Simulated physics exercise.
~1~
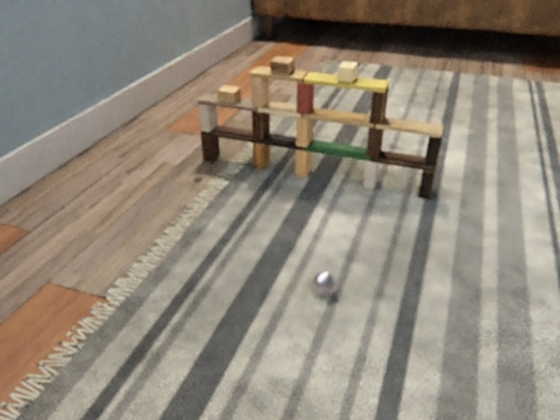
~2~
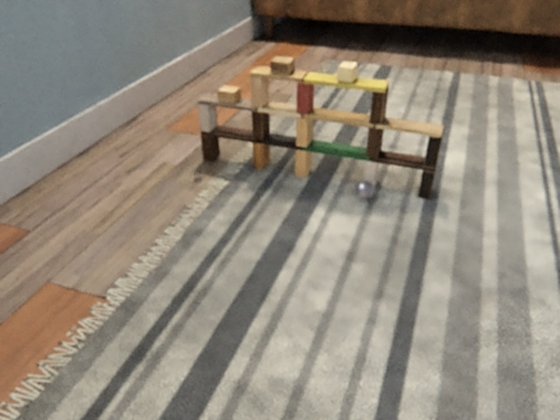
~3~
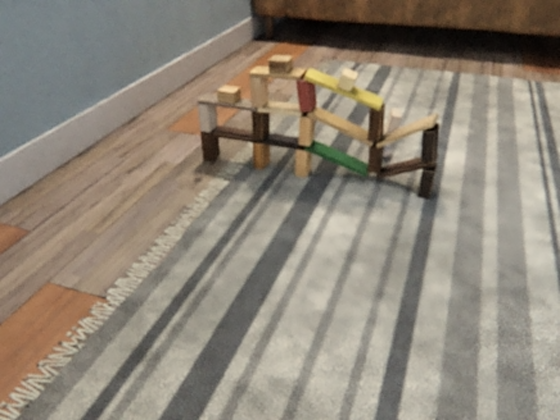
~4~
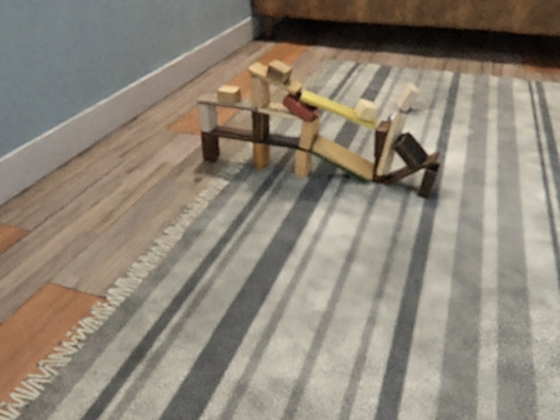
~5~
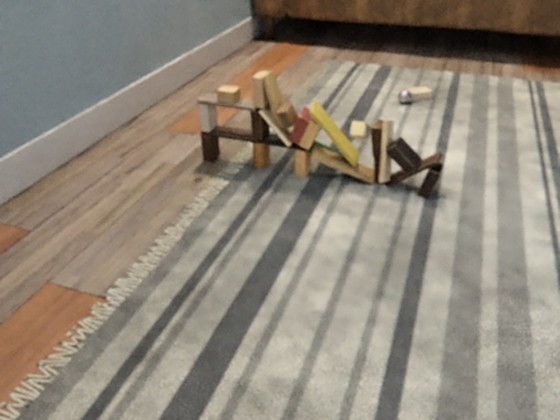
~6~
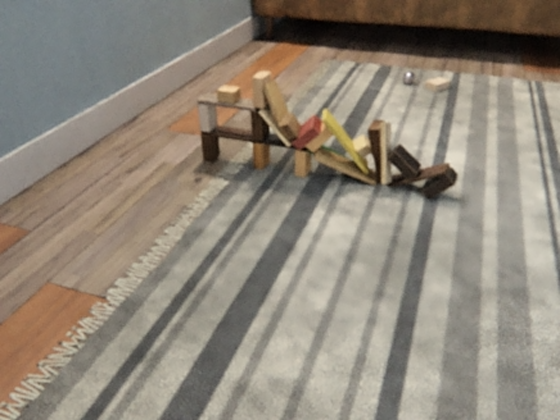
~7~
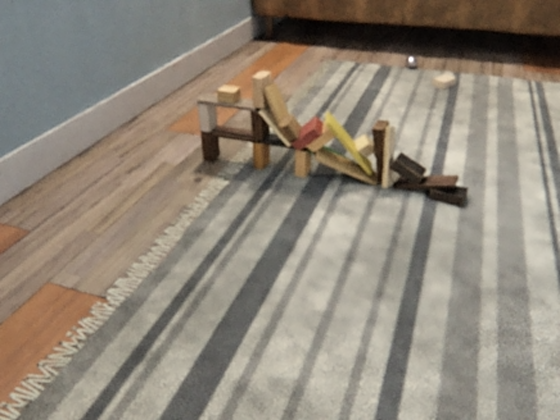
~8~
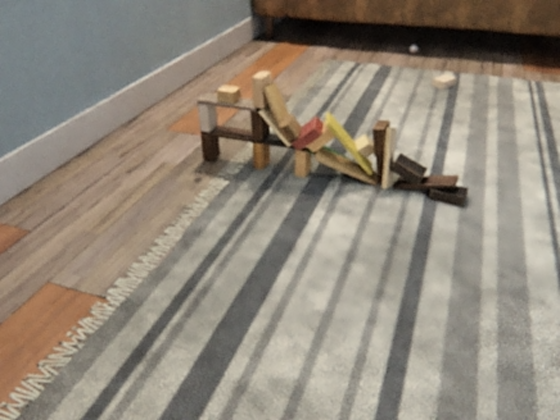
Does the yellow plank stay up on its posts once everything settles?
No, the yellow plank falls. It ends up lower down, leaning steeply among the tumbled blocks.
